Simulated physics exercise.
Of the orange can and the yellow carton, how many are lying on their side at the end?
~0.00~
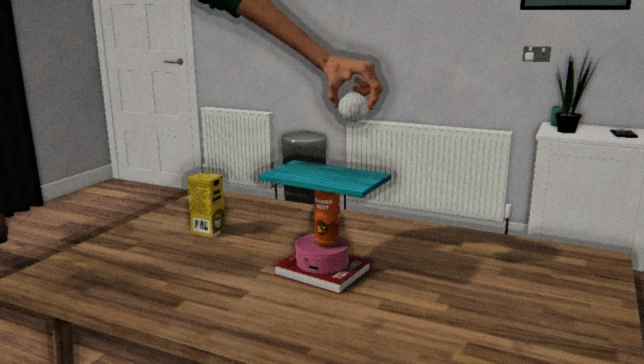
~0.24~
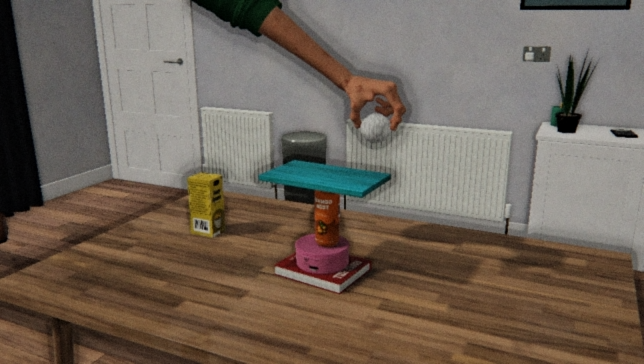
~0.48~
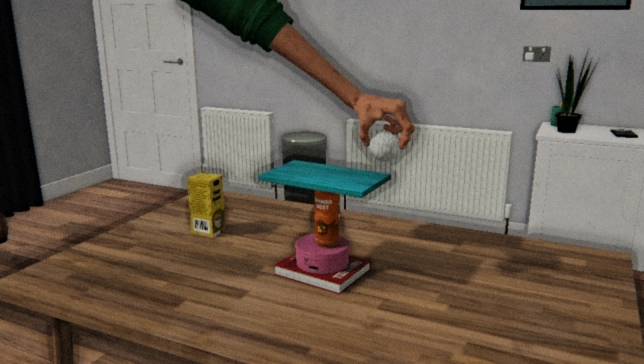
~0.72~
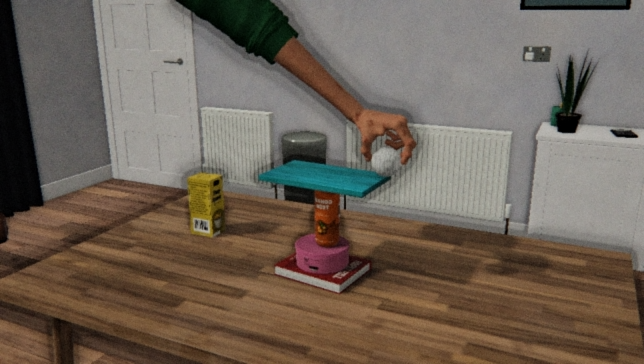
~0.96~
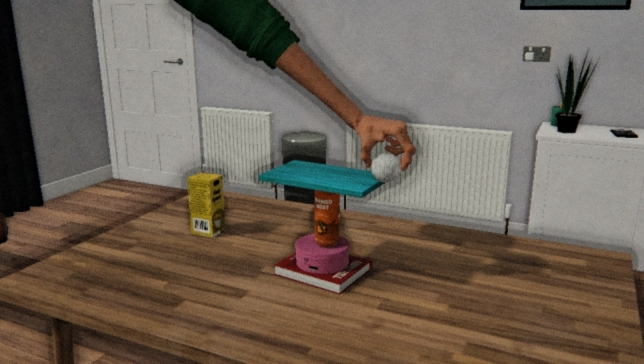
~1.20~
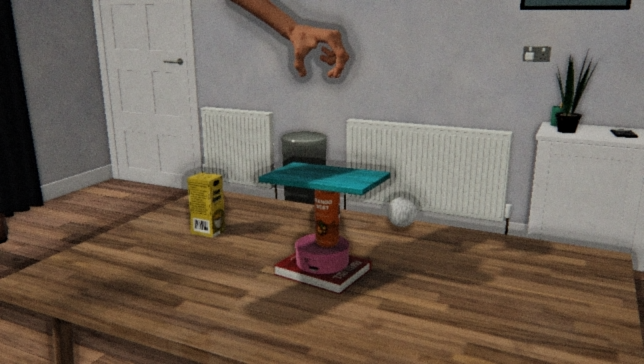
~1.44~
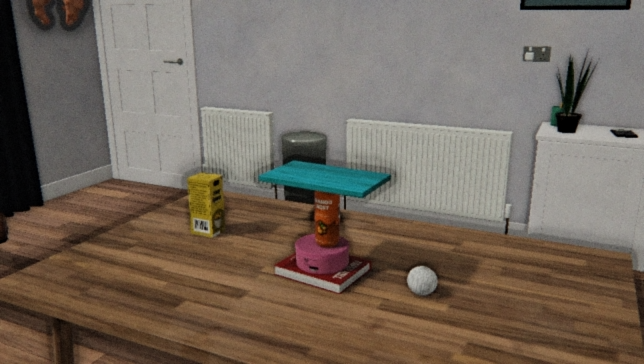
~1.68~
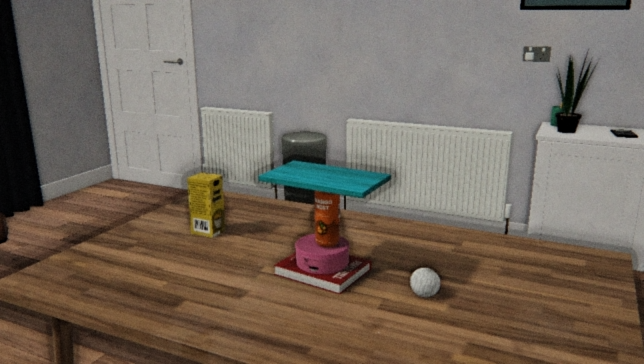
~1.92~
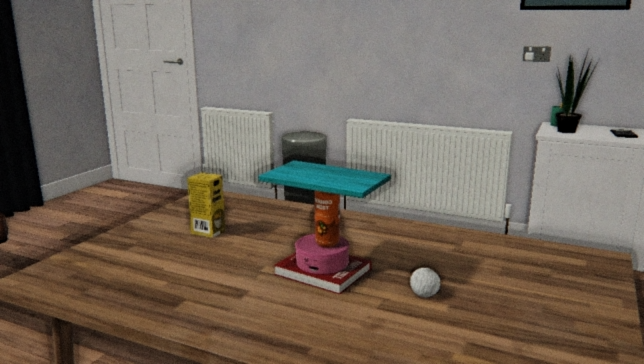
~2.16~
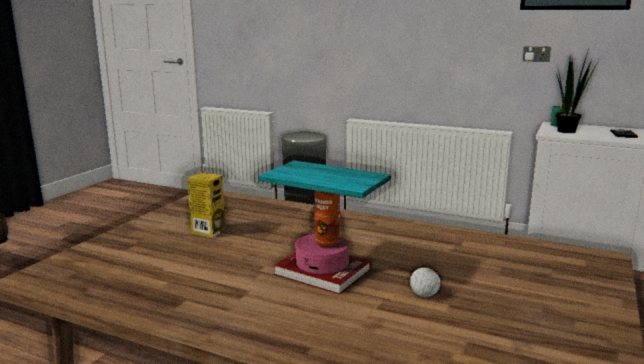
None of them are. Both the orange can and the yellow carton are still upright at the end.
